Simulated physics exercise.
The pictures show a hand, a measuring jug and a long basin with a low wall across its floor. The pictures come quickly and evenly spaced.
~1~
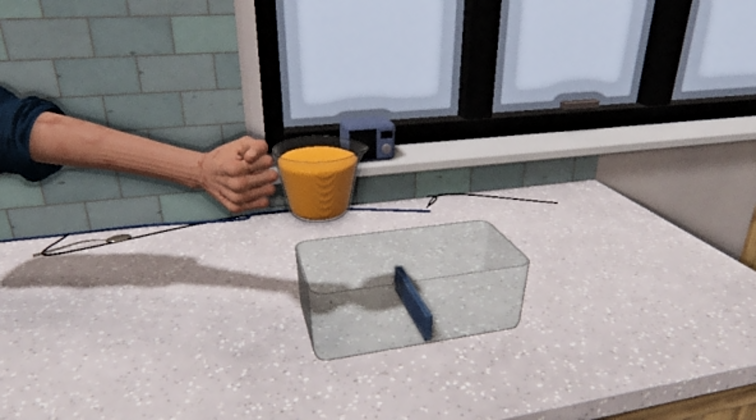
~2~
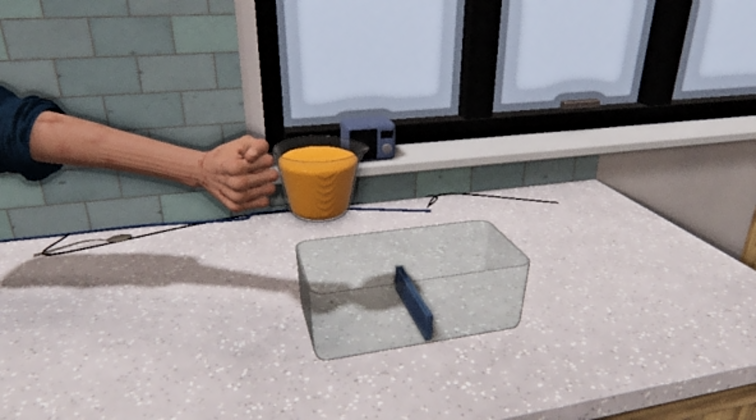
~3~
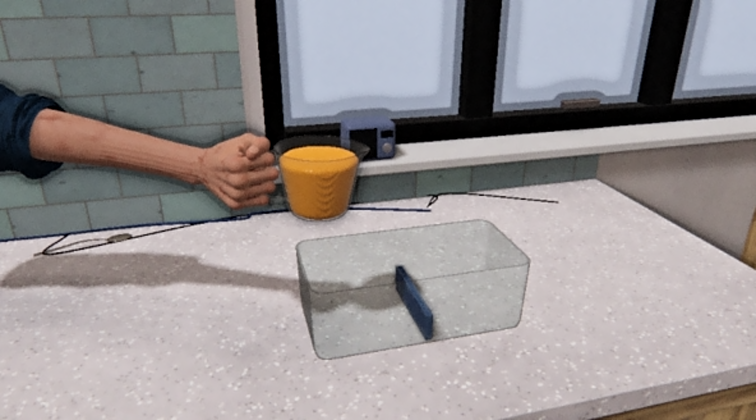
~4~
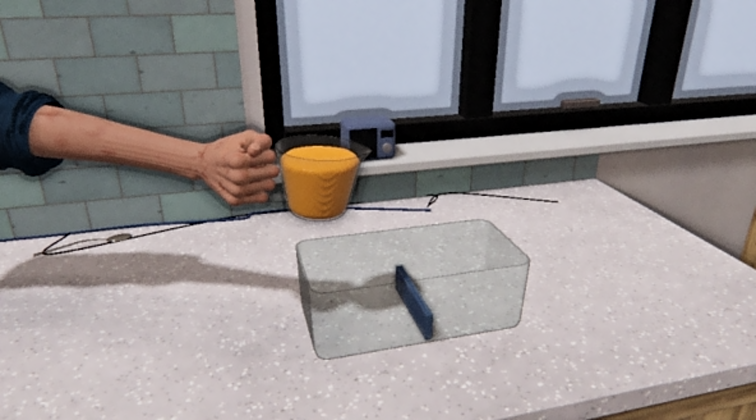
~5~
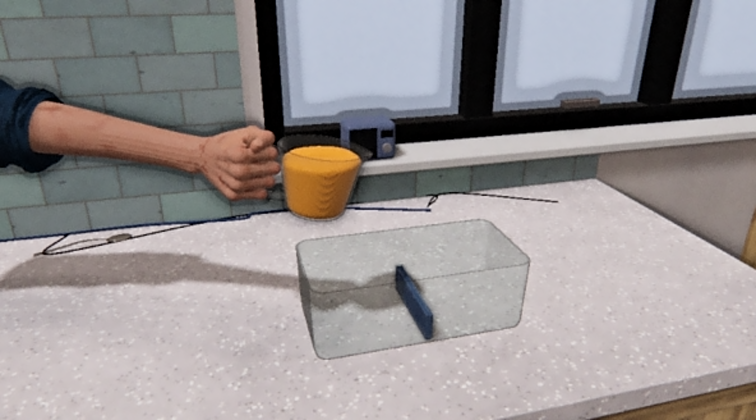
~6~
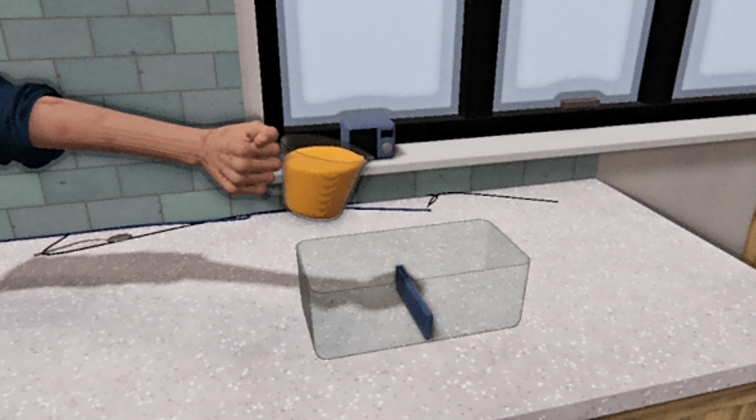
The clip opens on a hand holding a measuring jug of orange juice upright above a speckled counter, behind a clear, empty long basin with a low blue wall across its floor. The jug stays nearly still at first, then the hand gradually tilts it slightly to the right.
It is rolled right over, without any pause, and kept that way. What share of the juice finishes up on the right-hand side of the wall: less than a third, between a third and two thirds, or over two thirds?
Less than a third.
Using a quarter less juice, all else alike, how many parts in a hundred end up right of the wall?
10 %.
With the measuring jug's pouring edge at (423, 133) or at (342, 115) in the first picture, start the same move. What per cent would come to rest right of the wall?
95 % and 5 %.
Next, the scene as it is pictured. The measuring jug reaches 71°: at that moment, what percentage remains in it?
Near 60 in a hundred still remains.
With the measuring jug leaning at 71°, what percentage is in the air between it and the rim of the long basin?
30 %.
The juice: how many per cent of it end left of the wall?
Close to 75 percent.
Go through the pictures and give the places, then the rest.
In the first picture, it leans 0°; its right rim is at (368, 146); the juice meets the walls at (277, 161) and (356, 154); the long basin's rim runs from (302, 268) to (508, 241); the wall's top is at (413, 290).
In the second picture, it leans 1°; its right rim is at (368, 146); the juice meets the walls at (278, 160) and (357, 154).
In the third picture, it leans 2°; its right rim is at (369, 147); the juice meets the walls at (279, 159) and (357, 154).
In the fourth picture, it leans 5°; its right rim is at (371, 149); the juice meets the walls at (281, 158) and (358, 155).
In the fifth picture, it leans 9°; its right rim is at (372, 152); the juice meets the walls at (282, 159) and (360, 155).
In the sixth picture, it leans 13°; its right rim is at (374, 156); the juice meets the walls at (283, 160) and (364, 156).
A moment on, the measuring jug is tipped part way and 61 per cent is still to pour, 6 is left of the wall and 5 right of it.
Next, the measuring jug is tipped right over and 10 per cent is still to pour, 53 is left of the wall and 24 right of it.
Then the measuring jug is tipped right over and 0 per cent is still to pour, 72 is left of the wall and 25 right of it.
Later the measuring jug is tipped right over and 0 per cent is still to pour, 73 is left of the wall and 26 right of it.
In the end 73 per cent lies left of the wall, 26 right of it and 2 outside.
